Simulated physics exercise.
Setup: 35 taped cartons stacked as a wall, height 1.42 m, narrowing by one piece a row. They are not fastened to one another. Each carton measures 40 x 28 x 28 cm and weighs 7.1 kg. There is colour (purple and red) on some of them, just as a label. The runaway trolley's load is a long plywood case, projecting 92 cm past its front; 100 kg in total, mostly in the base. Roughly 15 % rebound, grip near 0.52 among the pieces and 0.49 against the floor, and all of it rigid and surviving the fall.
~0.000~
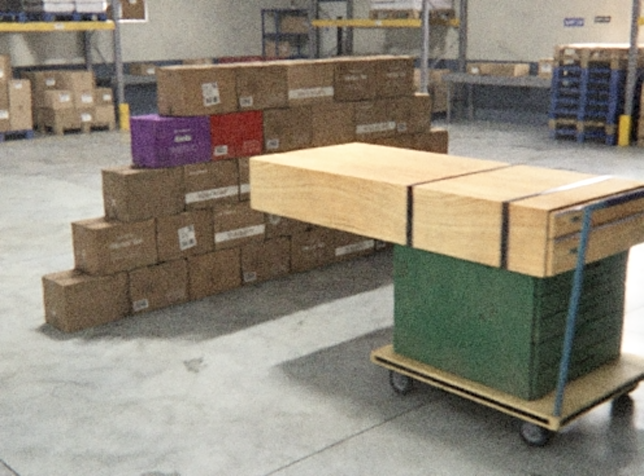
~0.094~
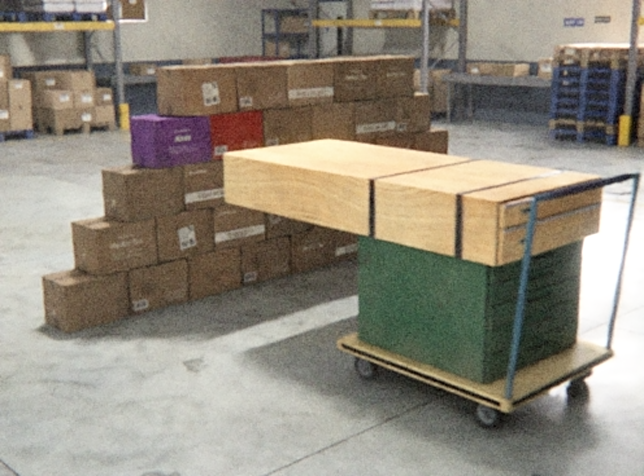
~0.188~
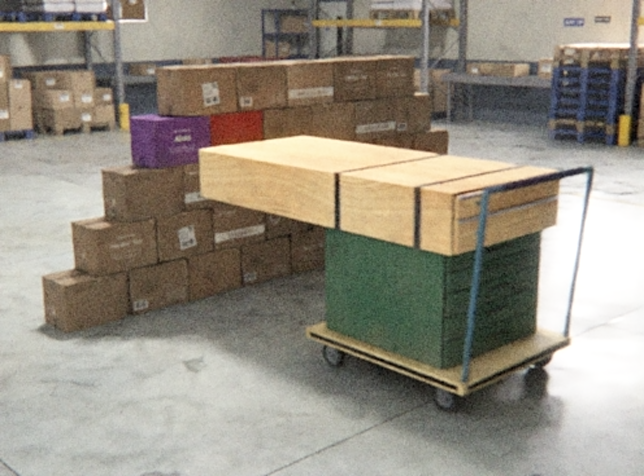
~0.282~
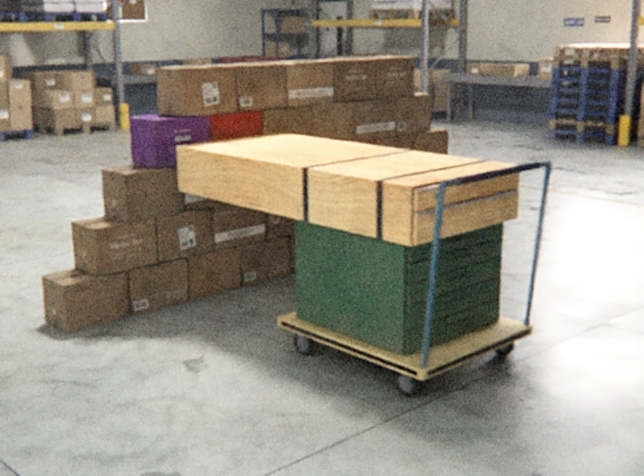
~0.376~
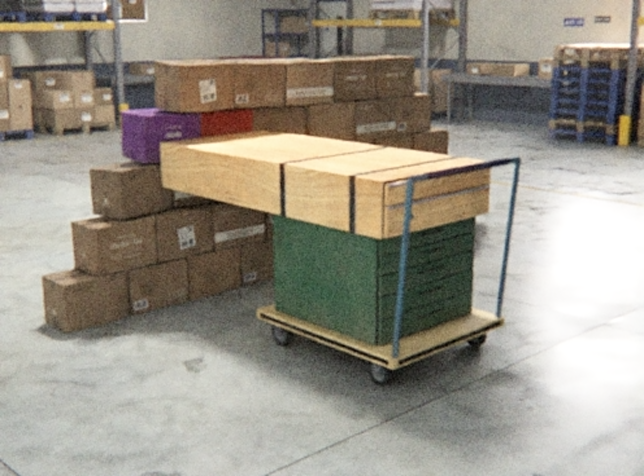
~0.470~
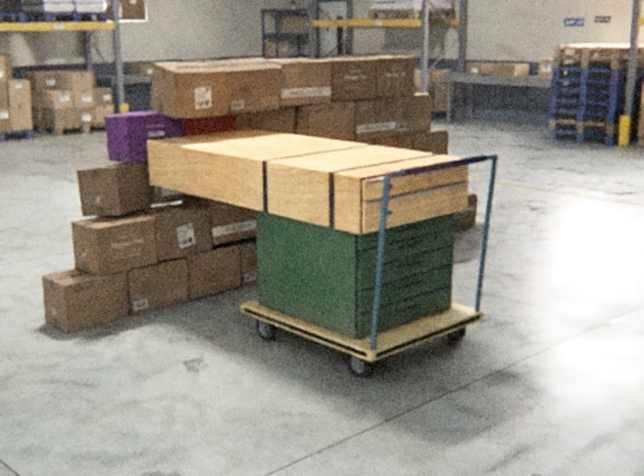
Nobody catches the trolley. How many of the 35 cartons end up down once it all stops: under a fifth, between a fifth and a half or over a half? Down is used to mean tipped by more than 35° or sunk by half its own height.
Between a fifth and a half.
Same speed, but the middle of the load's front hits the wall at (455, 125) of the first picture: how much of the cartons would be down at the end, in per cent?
10 per cent.
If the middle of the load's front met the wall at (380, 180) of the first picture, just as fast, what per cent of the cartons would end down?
It would then come to 50 per cent.
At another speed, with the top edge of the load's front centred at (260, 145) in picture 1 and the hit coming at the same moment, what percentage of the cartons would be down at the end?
About 30 per cent would be down.
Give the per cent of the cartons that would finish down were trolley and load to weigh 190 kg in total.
Estimate: Some 30 per cent down.
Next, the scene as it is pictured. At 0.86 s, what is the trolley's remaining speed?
I'd put it at roughly 1.2 m/s.
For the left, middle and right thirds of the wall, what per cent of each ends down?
Per cent - left 50, middle 30, right 0.
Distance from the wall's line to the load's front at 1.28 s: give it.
Measured: Approx. 105 cm.
By 0.60 s, load 40 cm past the wall's line, still rolling; 2 of the 35 cartons down; purple carton tilted 30°, 11 cm lower; red carton tilted 20°.
By 0.86 s, load 72 cm past the wall's line, still rolling; 9 of the 35 cartons down; purple carton on its side; red carton tilted 57°, 64 cm lower.
By 1.28 s, load 1.07 m past the wall's line, still rolling; 10 of the 35 cartons down; red carton upside down; purple carton on its side.
When it is over (2.7 s), load 1.13 m past the wall's line, stopped; 10 of the 35 cartons down; red carton upside down; purple carton on its side. That is 29 per cent. In pixels of the last frame, middles, red carton near (100, 220), purple carton near (80, 240).
